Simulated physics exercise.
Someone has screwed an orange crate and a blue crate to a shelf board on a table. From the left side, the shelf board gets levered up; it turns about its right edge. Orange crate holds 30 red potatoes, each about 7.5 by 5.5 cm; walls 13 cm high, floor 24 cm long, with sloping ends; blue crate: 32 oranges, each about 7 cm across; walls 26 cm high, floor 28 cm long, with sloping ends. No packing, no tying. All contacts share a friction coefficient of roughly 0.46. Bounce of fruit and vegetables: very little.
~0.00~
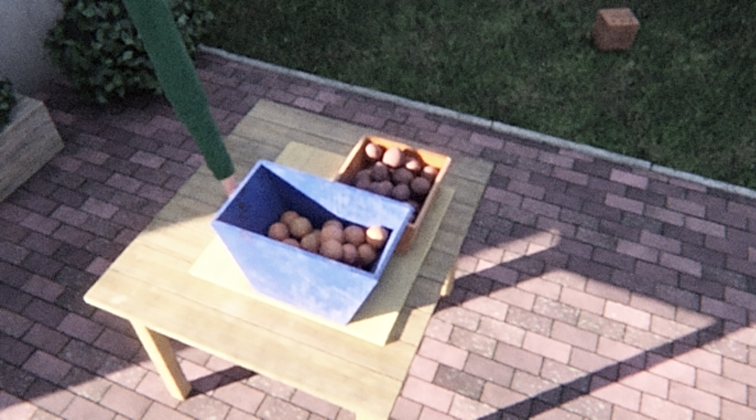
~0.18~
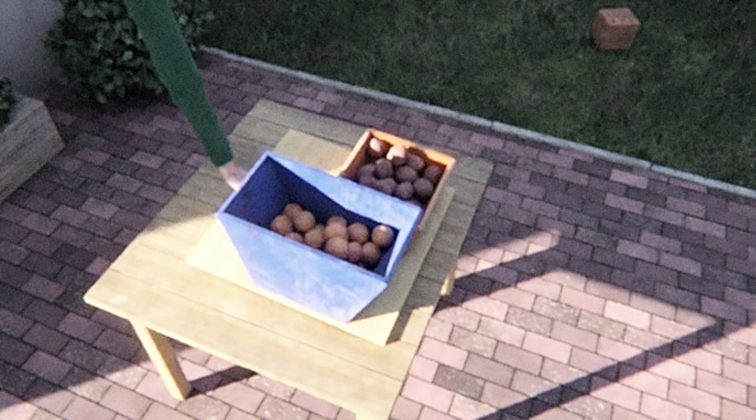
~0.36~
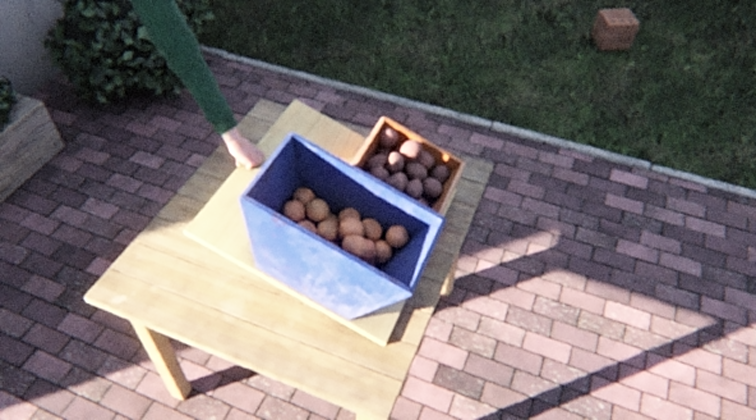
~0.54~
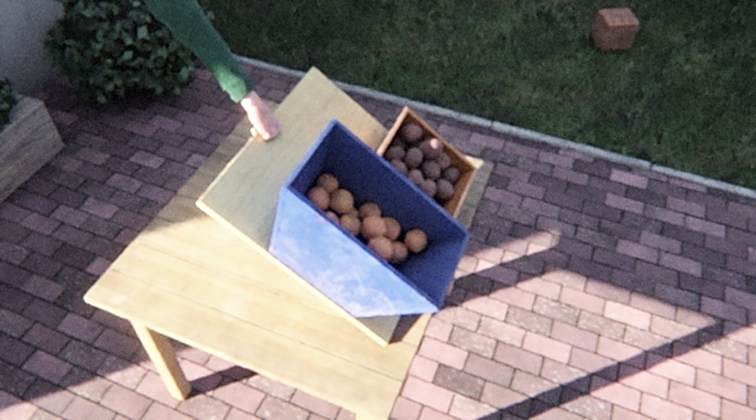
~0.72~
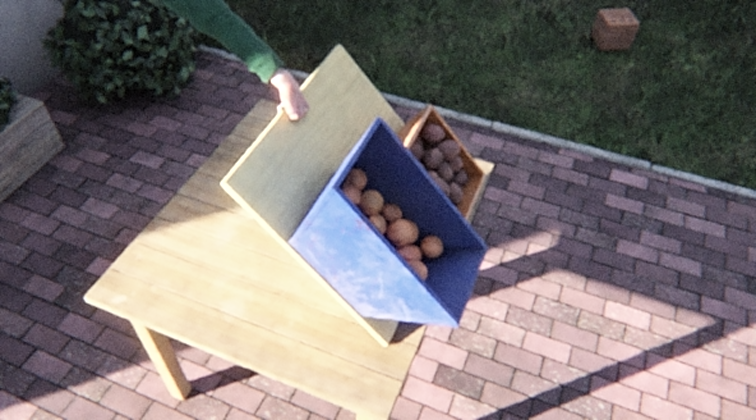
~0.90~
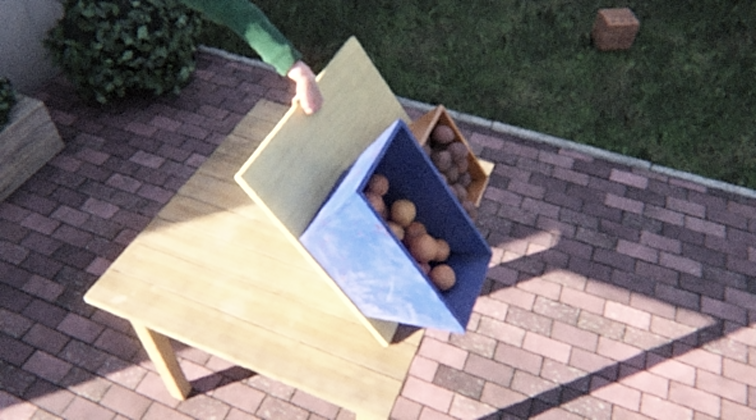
A green-sleeved arm levering up the left side of a board on a table, tilting blue and orange crates of potatoes rightward.
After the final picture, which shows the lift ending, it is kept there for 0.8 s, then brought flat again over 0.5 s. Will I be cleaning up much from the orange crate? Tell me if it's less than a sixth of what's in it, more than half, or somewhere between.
You'll be cleaning up less than a sixth of it.
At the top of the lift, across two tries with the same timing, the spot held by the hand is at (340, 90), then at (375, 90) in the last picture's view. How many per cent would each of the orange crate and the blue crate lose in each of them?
The orange crate would lose 20 per cent in the first try and 40 per cent in the second, the blue crate 10 and then 50 per cent.
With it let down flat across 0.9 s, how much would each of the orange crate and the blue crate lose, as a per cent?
In that case orange crate 0 %, blue crate 0 %.
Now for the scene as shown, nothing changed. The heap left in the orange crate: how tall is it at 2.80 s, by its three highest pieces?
I'd say some 14 cm high.
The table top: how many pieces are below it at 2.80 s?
About 2.
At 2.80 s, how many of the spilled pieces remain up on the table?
Tally: Some 0.
After 1.20 s, tilt 53°; 1 of 30 out of the orange crate and 0 of 32 out of the blue crate.
After 1.58 s, tilt 53°; 1 of 30 out of the orange crate and 0 of 32 out of the blue crate.
After 2.12 s, tilt 4°; 2 of 30 out of the orange crate and 0 of 32 out of the blue crate.
Outcome (at 2.80 s), 2 of 30 out of the orange crate and 0 of 32 out of the blue crate. Asked share, 2 of 30, 7 per cent.
